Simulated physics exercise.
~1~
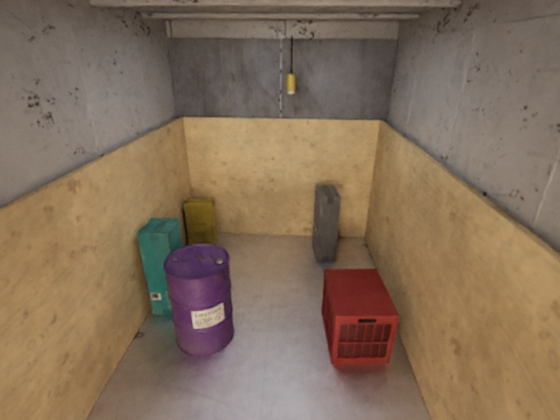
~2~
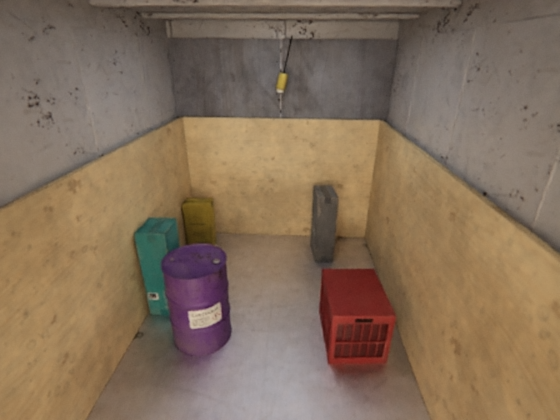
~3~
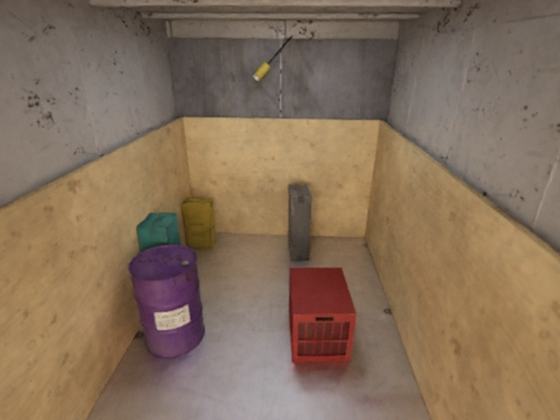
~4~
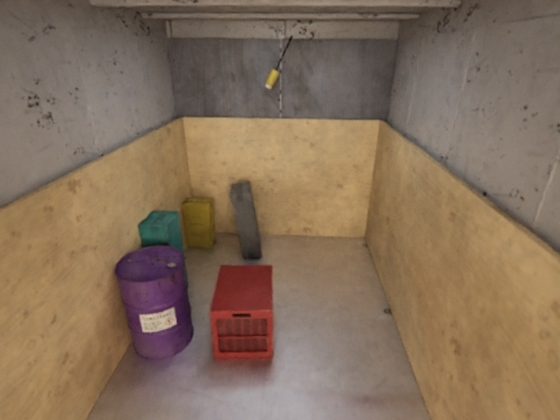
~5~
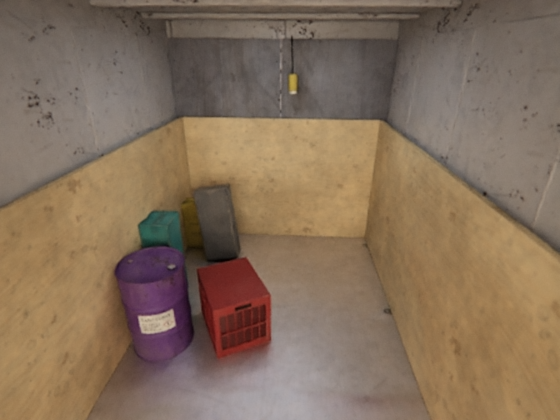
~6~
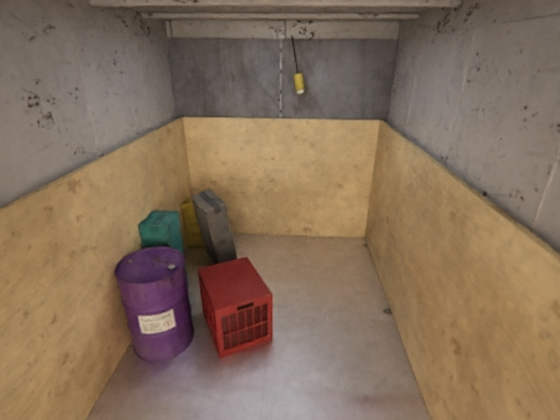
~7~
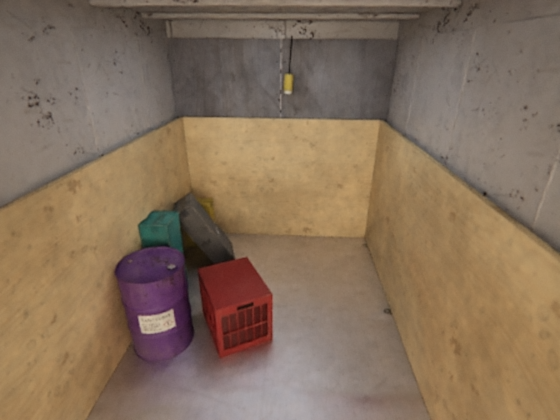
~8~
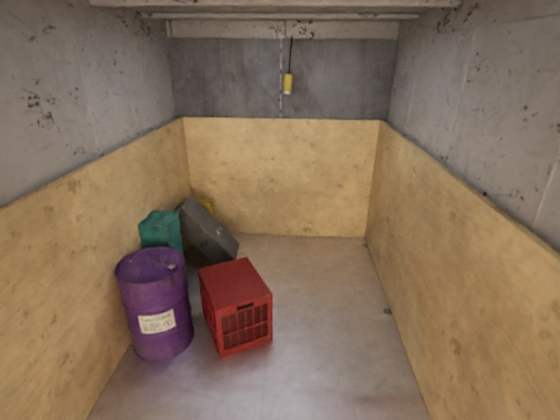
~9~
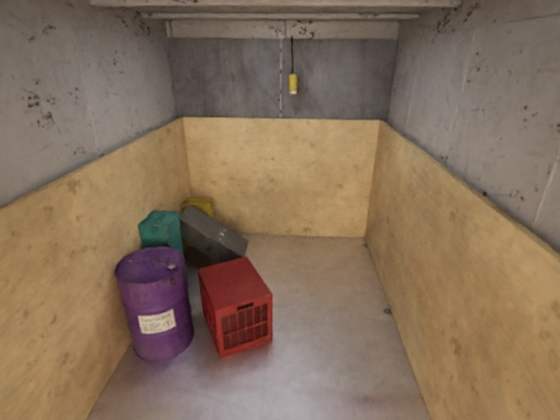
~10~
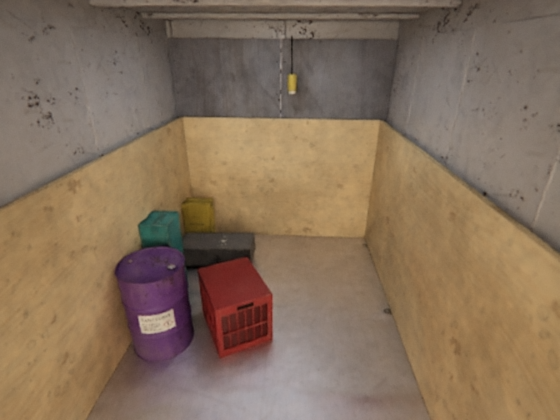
Red crate, purple drum and tall grey box sliding left across a load bay, the grey box tipping onto its side behind the crate.
